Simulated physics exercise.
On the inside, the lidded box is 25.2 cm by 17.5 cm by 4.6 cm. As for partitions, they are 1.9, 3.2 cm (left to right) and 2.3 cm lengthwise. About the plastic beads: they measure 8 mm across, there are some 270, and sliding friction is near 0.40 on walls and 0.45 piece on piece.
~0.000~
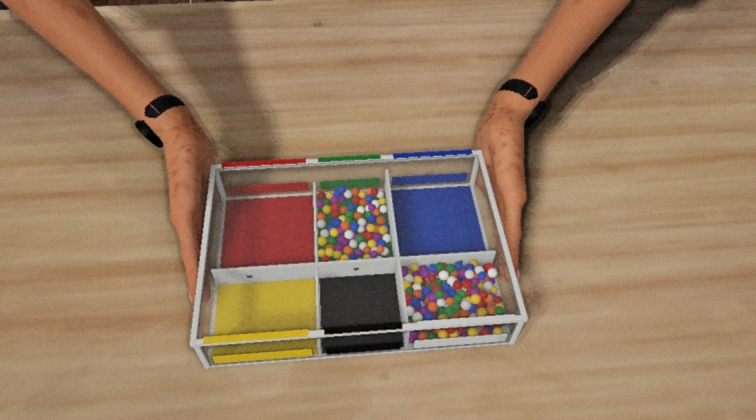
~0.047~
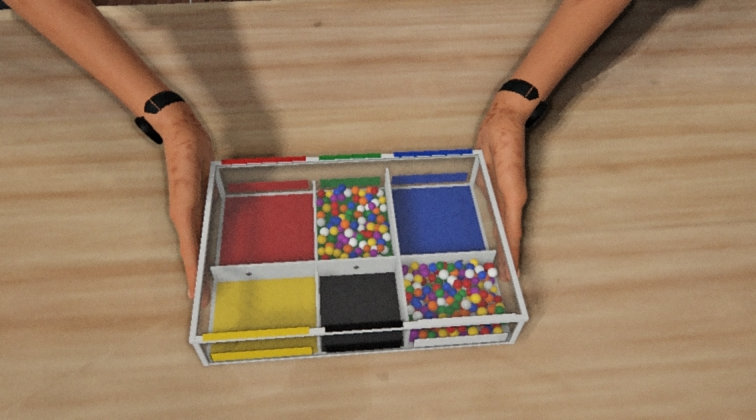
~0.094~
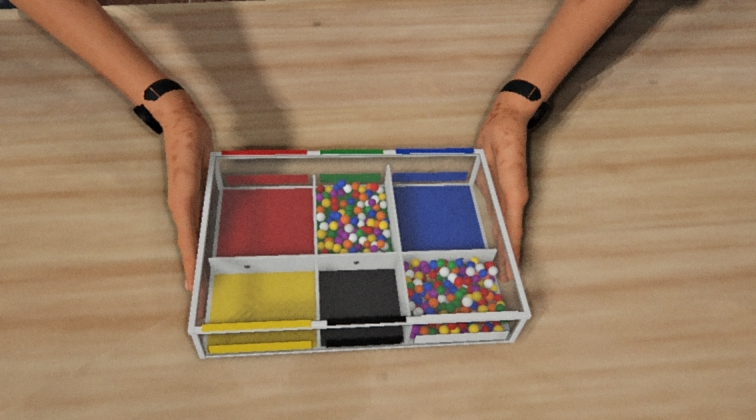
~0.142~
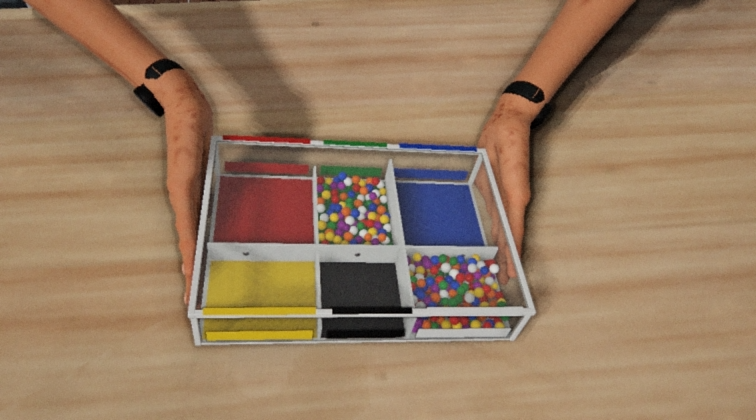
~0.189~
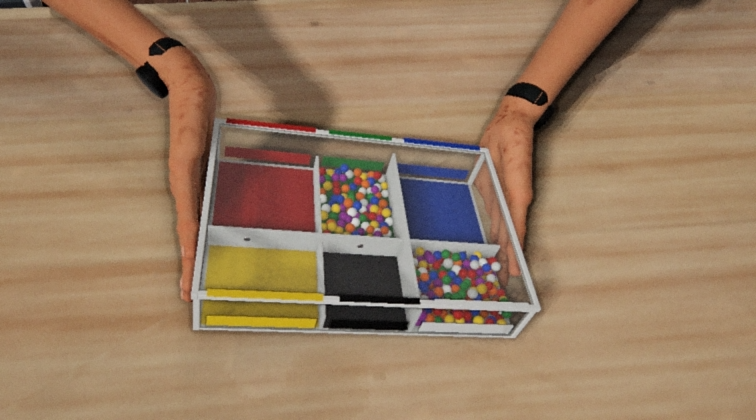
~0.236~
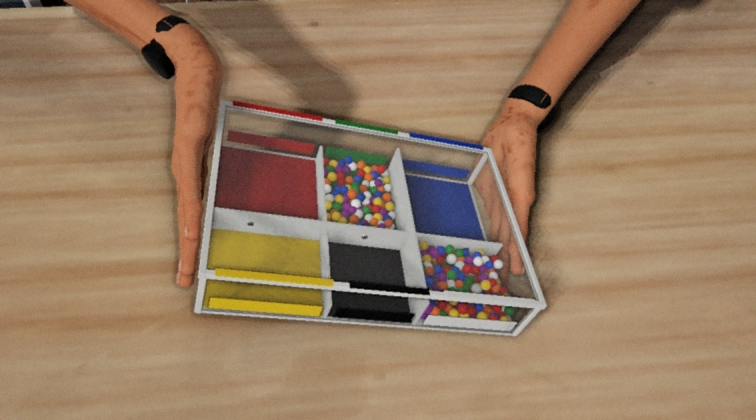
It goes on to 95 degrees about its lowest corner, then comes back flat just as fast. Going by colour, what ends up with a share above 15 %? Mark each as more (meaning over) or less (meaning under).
Red - less; blue - more; green - more; yellow - less; white - more; black - less.
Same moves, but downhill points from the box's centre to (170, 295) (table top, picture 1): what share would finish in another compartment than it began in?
I'd say close to 60 %.
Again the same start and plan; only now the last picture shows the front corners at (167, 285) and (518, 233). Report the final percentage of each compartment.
Each compartment ends with this per cent: Red 30, blue 30, green 35, yellow 0, white 5 and black 0.
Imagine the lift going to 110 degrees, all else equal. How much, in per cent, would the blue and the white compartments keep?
In per cent, blue 30 and white 50.
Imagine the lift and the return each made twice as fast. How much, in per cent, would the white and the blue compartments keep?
Expect white at 50 percent and blue at 30 percent.
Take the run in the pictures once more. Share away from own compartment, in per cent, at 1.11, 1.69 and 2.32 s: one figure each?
Sequence: 5 / 30 / 30.
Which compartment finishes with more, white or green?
That would be the white compartment.
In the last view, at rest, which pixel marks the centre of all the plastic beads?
Near (461, 260).
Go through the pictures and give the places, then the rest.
The first frame shows box tilt 0 degrees, front corners at (197, 341) and (521, 316); green 35 %, white 65 %.
The second frame shows box tilt 1 degrees, front corners at (196, 337) and (522, 316).
The third frame shows box tilt 4 degrees, front corners at (195, 328) and (525, 313), lowest corner right back.
The fourth frame shows box tilt 8 degrees, front corners at (195, 311) and (529, 310), lowest corner right back.
The fifth frame shows box tilt 13 degrees, front corners at (198, 292) and (534, 306), lowest corner right back.
The sixth frame shows box tilt 17 degrees, front corners at (206, 271) and (540, 303), lowest corner right back; green 35 %, white 65 %. The box's pace is about 100 degrees a second.
After 1.11 s, tilt 95 degrees; blue 5 %, green 35 %, white 60 %.
After 1.69 s, tilt 41 degrees; blue 30 %, green 20 %, white 50 %.
After 2.32 s, tilt 0 degrees; blue 30 %, green 20 %, white 50 %.
In the end, at 3.1 s, red 0 %, blue 30 %, green 20 %, yellow 0 %, white 50 %, black 0 %.
